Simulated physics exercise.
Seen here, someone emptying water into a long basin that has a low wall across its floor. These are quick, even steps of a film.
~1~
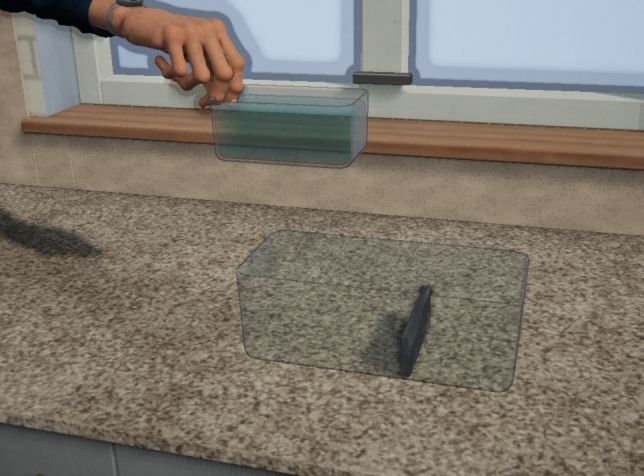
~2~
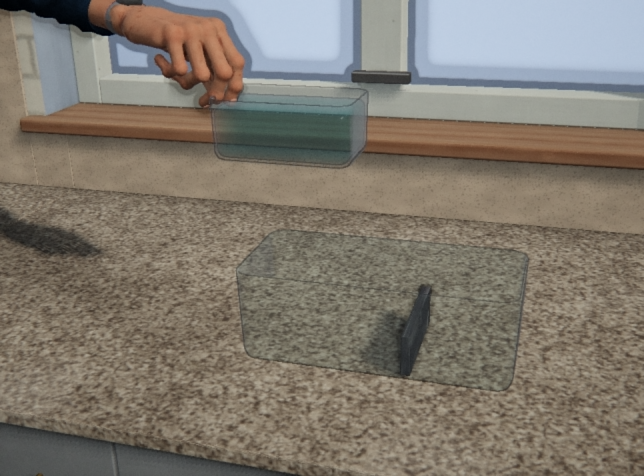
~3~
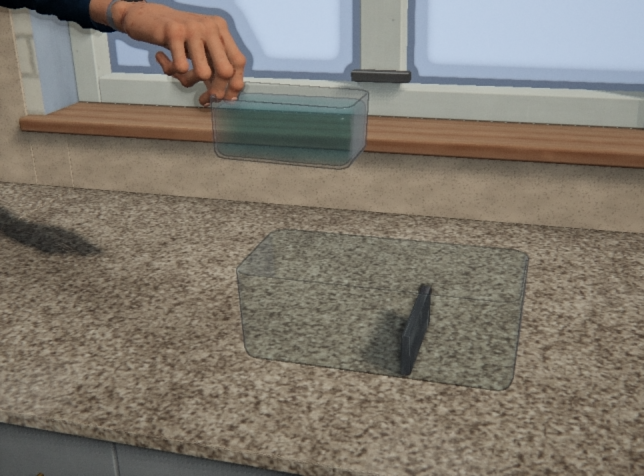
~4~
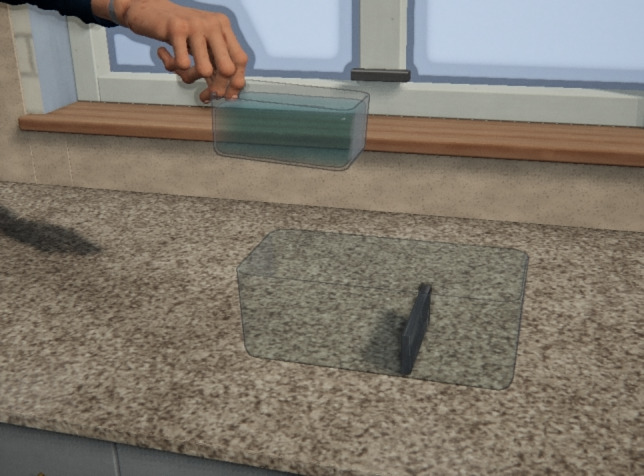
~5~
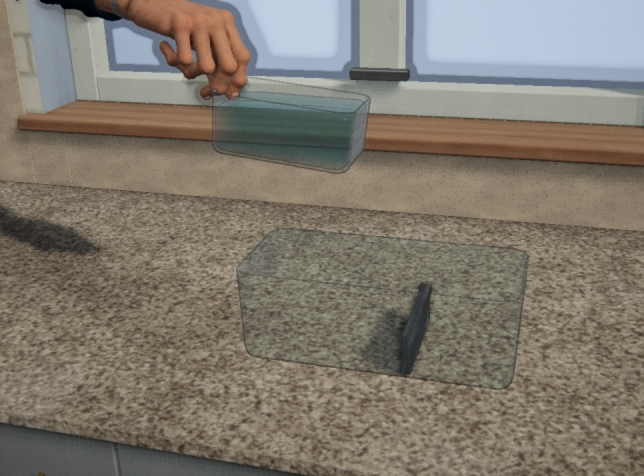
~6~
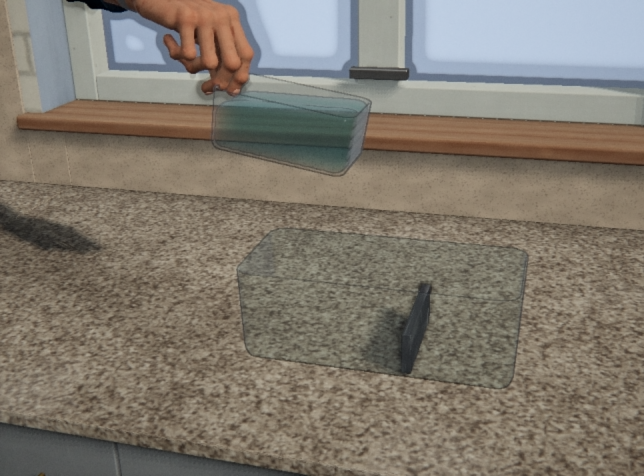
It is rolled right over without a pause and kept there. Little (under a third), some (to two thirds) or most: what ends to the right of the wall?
In the end between a third and two thirds is right of the wall.
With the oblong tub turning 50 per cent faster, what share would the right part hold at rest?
Roughly 50 in a hundred.
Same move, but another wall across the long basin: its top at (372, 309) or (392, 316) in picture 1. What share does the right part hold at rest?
First some 75, then 70 per cent.
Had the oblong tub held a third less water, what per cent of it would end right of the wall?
About 40 per cent.
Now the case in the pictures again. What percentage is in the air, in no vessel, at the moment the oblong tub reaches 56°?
Close to 35 per cent.
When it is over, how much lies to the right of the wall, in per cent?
Close to 60 per cent.
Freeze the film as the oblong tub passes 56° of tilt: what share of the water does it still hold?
Some 50 per cent.
A moment on, the oblong tub is tipped part way and 48 per cent is still to pour, 3 is left of the wall and 14 right of it.
Next, the oblong tub is tipped on its side and 12 per cent is still to pour, 18 is left of the wall and 59 right of it.
Then the oblong tub is tipped on its side and 2 per cent is still to pour, 31 is left of the wall and 60 right of it.
Later the oblong tub is tipped on its side and 0 per cent is still to pour, 34 is left of the wall and 60 right of it.
At rest 35 per cent lies left of the wall, 60 right of it and 6 outside.
